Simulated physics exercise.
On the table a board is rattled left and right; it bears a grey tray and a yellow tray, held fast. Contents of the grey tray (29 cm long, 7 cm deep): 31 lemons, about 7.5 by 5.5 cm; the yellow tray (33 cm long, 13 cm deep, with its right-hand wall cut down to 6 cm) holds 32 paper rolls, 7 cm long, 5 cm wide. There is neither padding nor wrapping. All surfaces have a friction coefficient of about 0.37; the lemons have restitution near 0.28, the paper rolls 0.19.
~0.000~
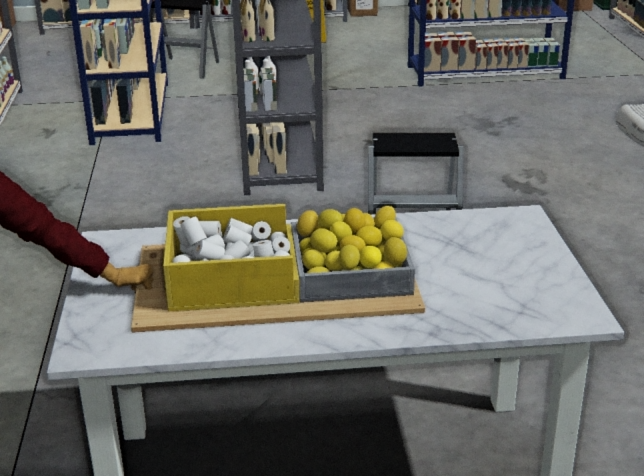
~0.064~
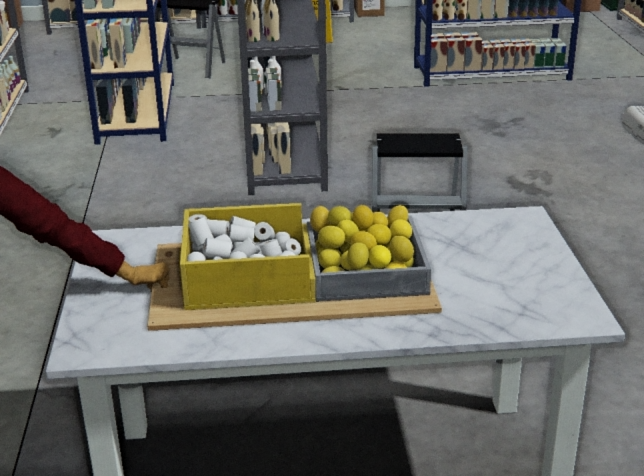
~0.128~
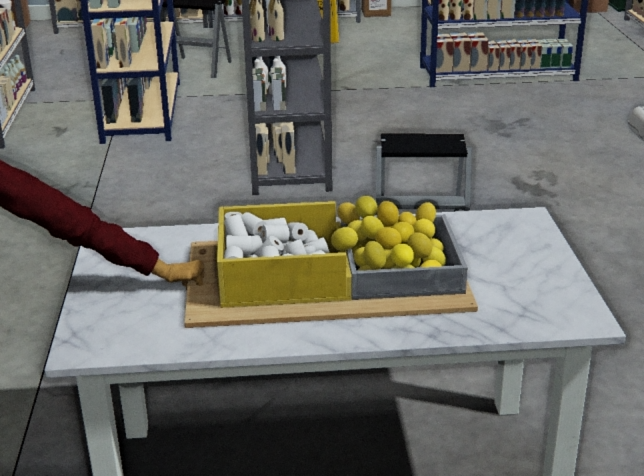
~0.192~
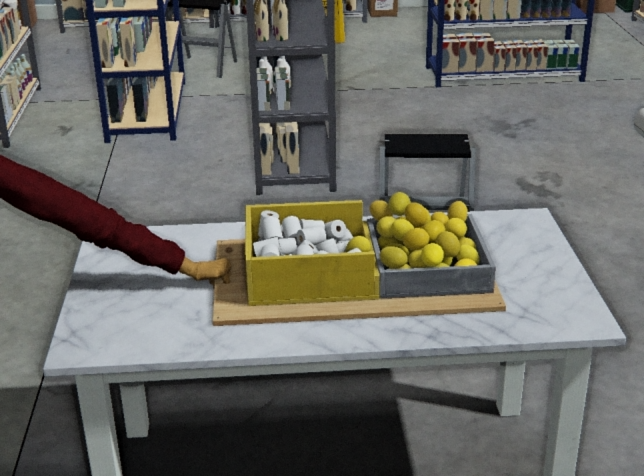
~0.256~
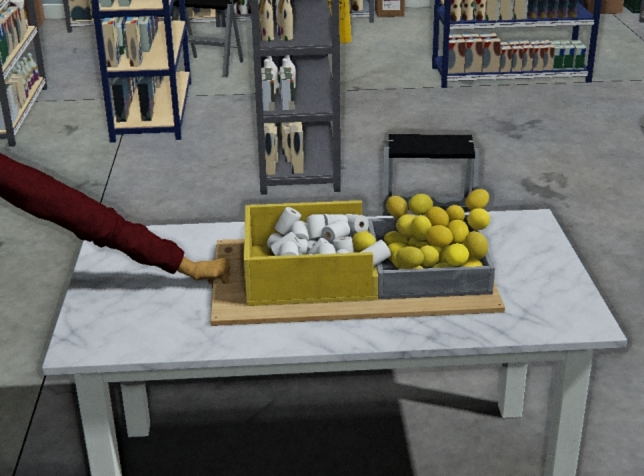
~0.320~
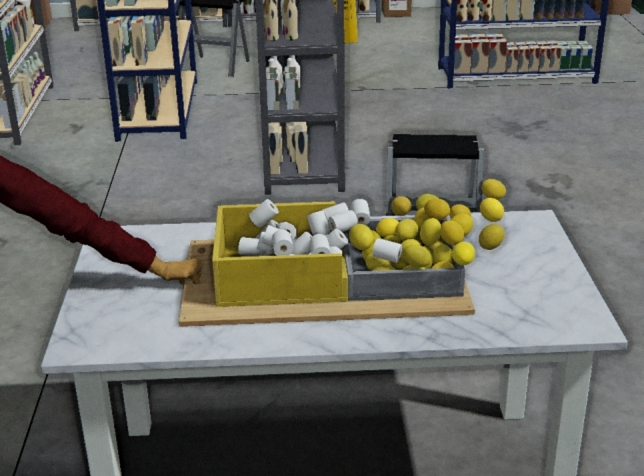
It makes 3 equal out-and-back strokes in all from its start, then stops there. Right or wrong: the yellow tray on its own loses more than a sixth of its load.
Right.
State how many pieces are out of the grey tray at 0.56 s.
Roughly, out by then: Grey tray 12.
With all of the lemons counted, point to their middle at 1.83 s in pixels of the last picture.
Pixel (421, 263), give or take.
After 0.56 s, the grey tray is down by 13 of 31 and the yellow tray is down by 4 of 32.
After 0.86 s, the grey tray is down by 14 of 31 and the yellow tray is down by 12 of 32.
After 1.29 s, the grey tray is down by 16 of 31 and the yellow tray is down by 10 of 32.
When it is over (at 1.83 s), the grey tray is down by 16 of 31 and the yellow tray is down by 10 of 32. Asked share, 10 of 32, 31 per cent.
